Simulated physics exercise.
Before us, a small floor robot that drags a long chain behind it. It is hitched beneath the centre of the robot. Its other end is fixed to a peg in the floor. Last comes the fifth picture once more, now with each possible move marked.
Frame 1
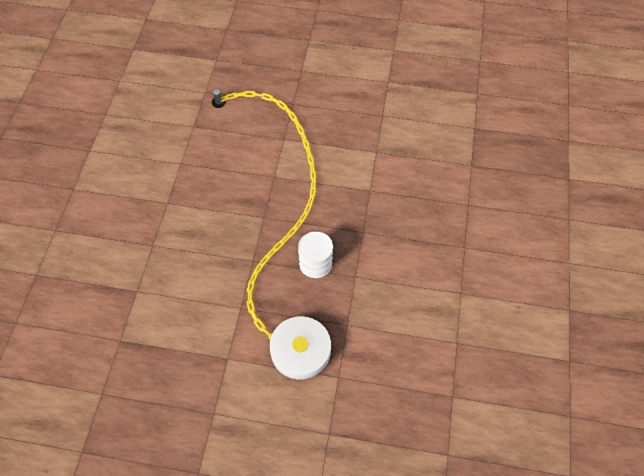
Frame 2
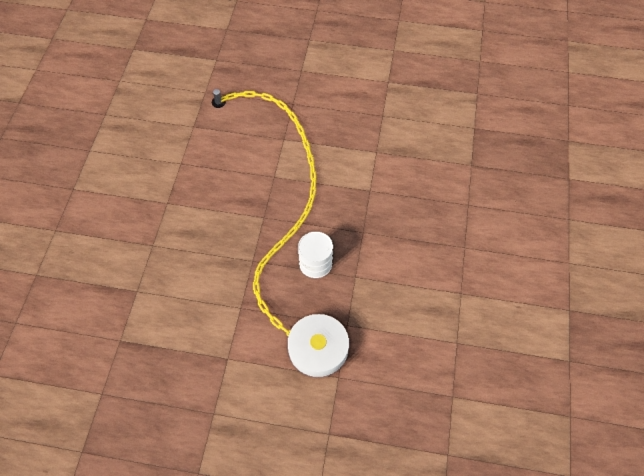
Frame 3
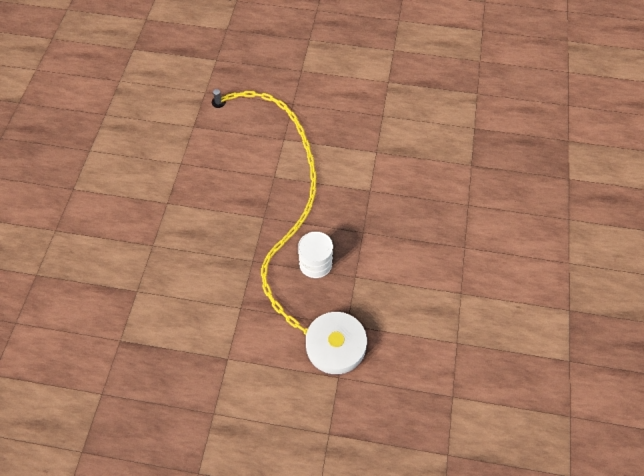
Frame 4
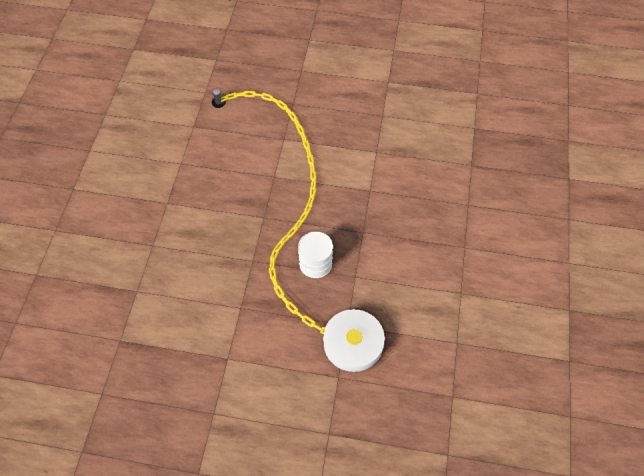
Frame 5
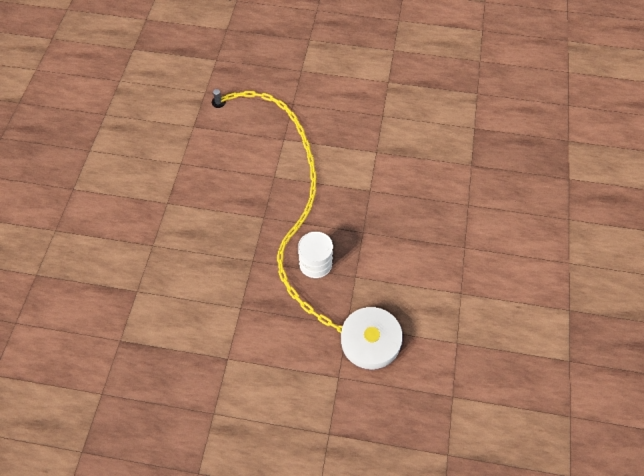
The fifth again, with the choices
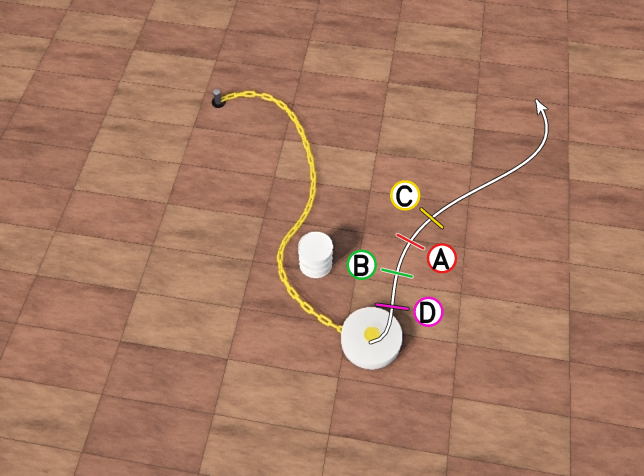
A round white robot moves right past a small white keg, dragging a yellow chain.
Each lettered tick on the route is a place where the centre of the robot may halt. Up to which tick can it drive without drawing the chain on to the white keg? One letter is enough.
Up to mark B.
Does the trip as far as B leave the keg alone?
Yes.
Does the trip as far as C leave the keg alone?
No.
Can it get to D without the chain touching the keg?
For that mark, yes.
On the copy, A at (410, 242); B at (397, 273); C at (432, 218); D at (392, 307); the route from (371, 342) via (456, 201) to (537, 101).
On B. First, robot (391, 318), middle of the chain (313, 195).
Then, robot (394, 292), middle of the chain (313, 195).
Finally, robot (398, 269), middle of the chain (313, 195); nothing has been touched.
By contrast, A brings the chain against the keg; C brings the chain against the keg; D is safe but short.
